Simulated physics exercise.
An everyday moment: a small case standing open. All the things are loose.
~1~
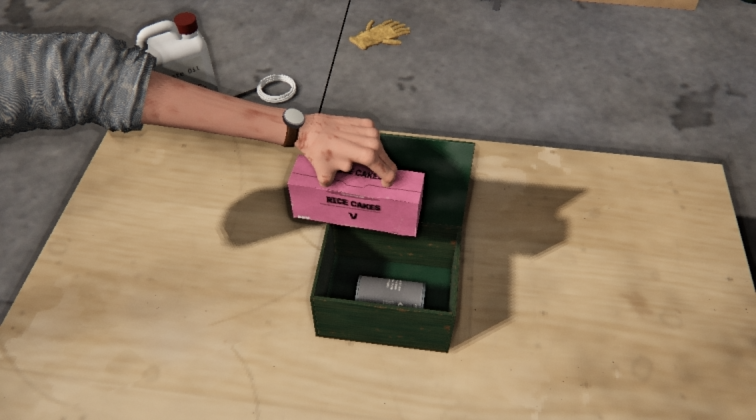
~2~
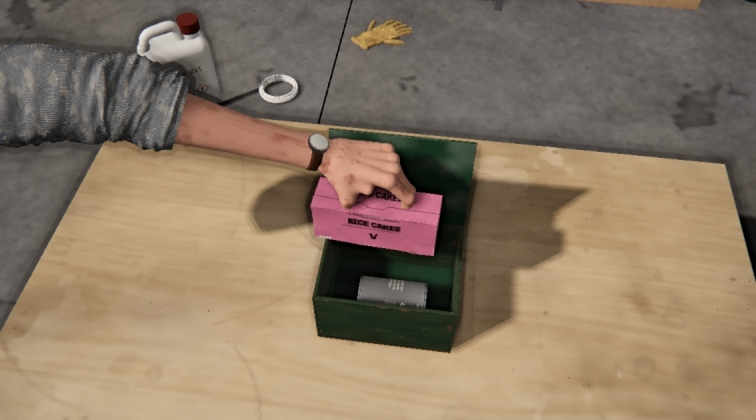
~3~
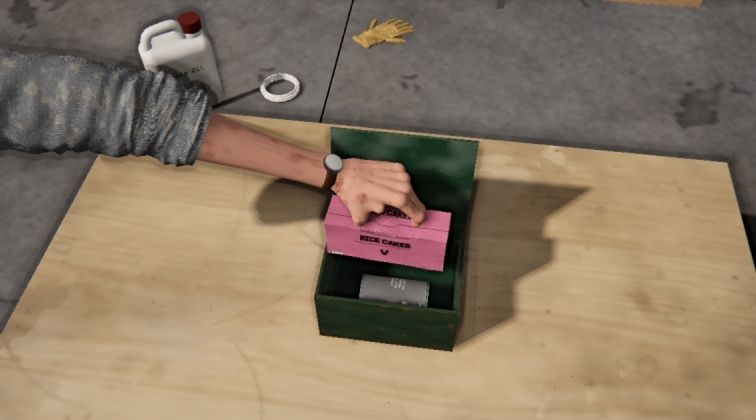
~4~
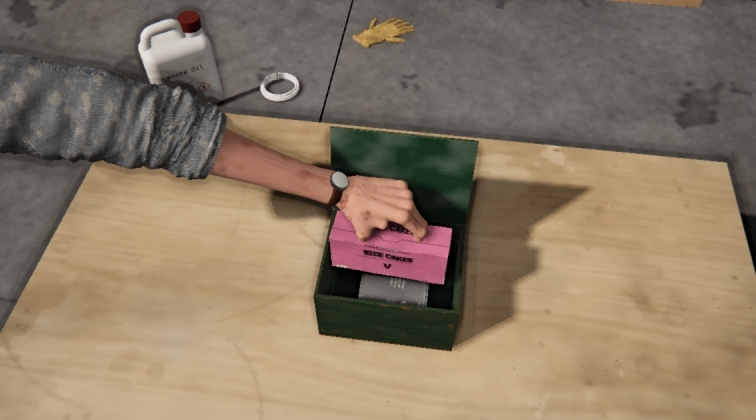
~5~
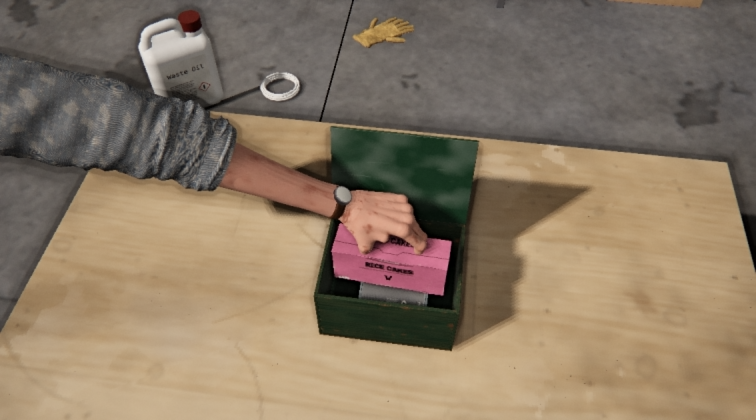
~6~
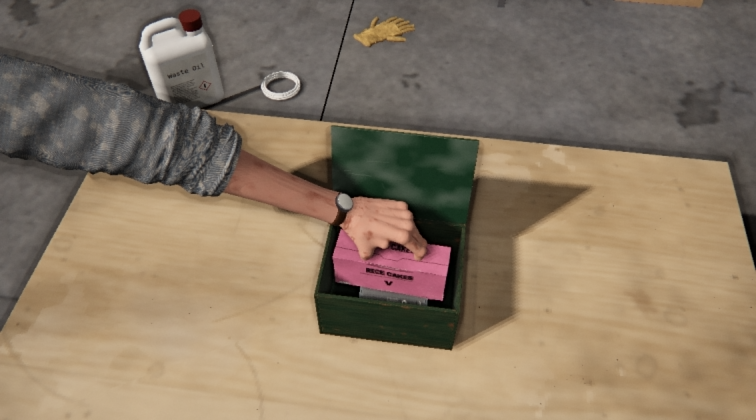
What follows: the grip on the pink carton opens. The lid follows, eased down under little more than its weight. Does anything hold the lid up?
The lid shuts flat.
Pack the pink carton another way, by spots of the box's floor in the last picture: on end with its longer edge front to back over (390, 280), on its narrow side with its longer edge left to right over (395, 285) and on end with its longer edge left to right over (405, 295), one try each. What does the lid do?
First, it will not close; second, it closes; third, it is held up.
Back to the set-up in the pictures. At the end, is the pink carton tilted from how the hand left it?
The pink carton tips.
Then, 0.50 s on from there, pink carton on its side near (393, 273); grey tin shifted a little.
Then, 1.50 s on from there, lid 65° above the rim; pink carton on its side near (393, 272); grey tin shifted a little.
Then, 1.90 s on from there, lid 22° above the rim; pink carton on its side near (393, 272); grey tin shifted a little.
In the end, lid shut; toppled in the box, pink carton; grey tin unmoved. At the end, from the last picture's camera, pink carton near (393, 272).
